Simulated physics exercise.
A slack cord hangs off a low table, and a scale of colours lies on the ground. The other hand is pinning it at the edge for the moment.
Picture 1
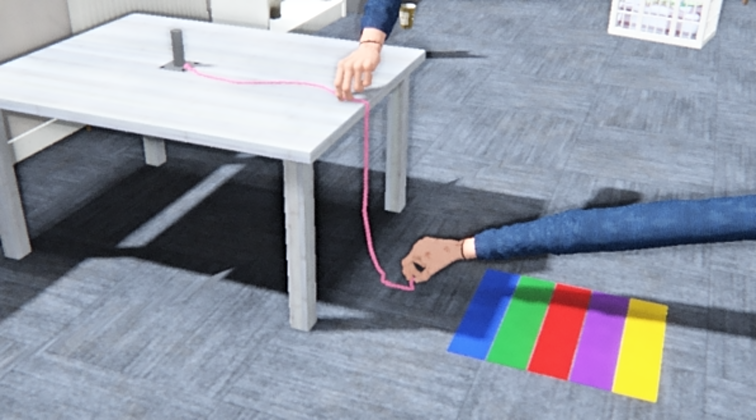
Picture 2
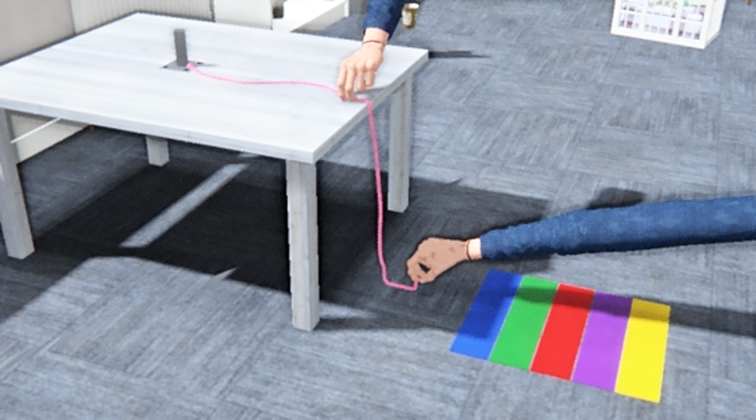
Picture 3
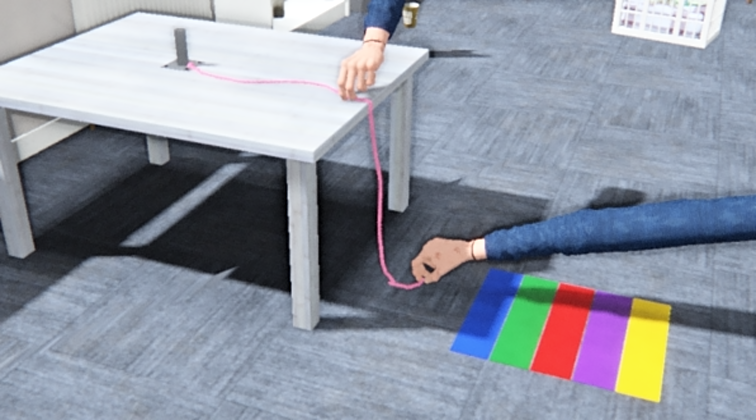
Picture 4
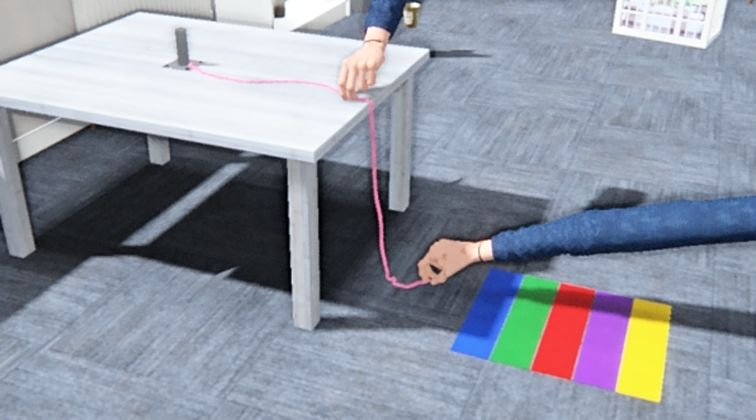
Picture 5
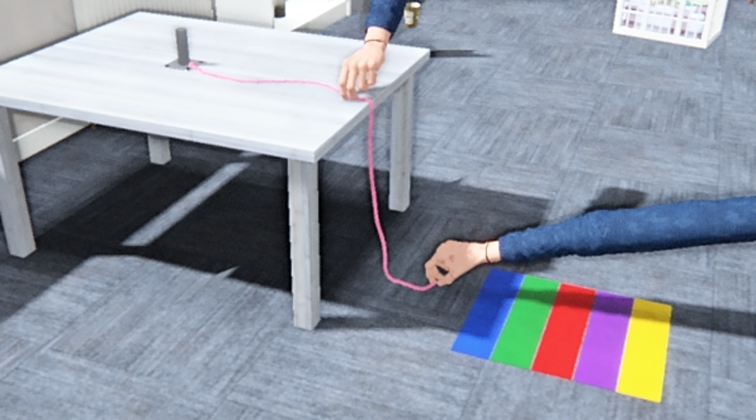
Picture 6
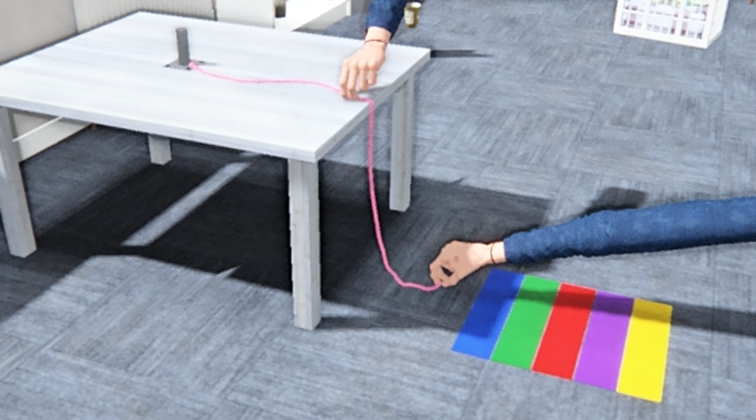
Beside a low table, a hand slowly draws the pink cord's lower end slightly right.
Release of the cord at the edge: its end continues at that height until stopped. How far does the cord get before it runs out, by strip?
As far as the red strip.
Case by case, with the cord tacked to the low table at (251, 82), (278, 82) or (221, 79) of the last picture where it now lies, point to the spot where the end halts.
In order of the tries: About (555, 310), about (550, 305), about (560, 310).
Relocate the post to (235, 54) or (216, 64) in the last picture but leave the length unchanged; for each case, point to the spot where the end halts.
Around (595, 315) and (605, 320), in that order.
Early on, end near (501, 296); over blue.
Midway, end near (543, 305); over green.
At the end of the slack, end near (567, 310); over red. It halts on the red strip.
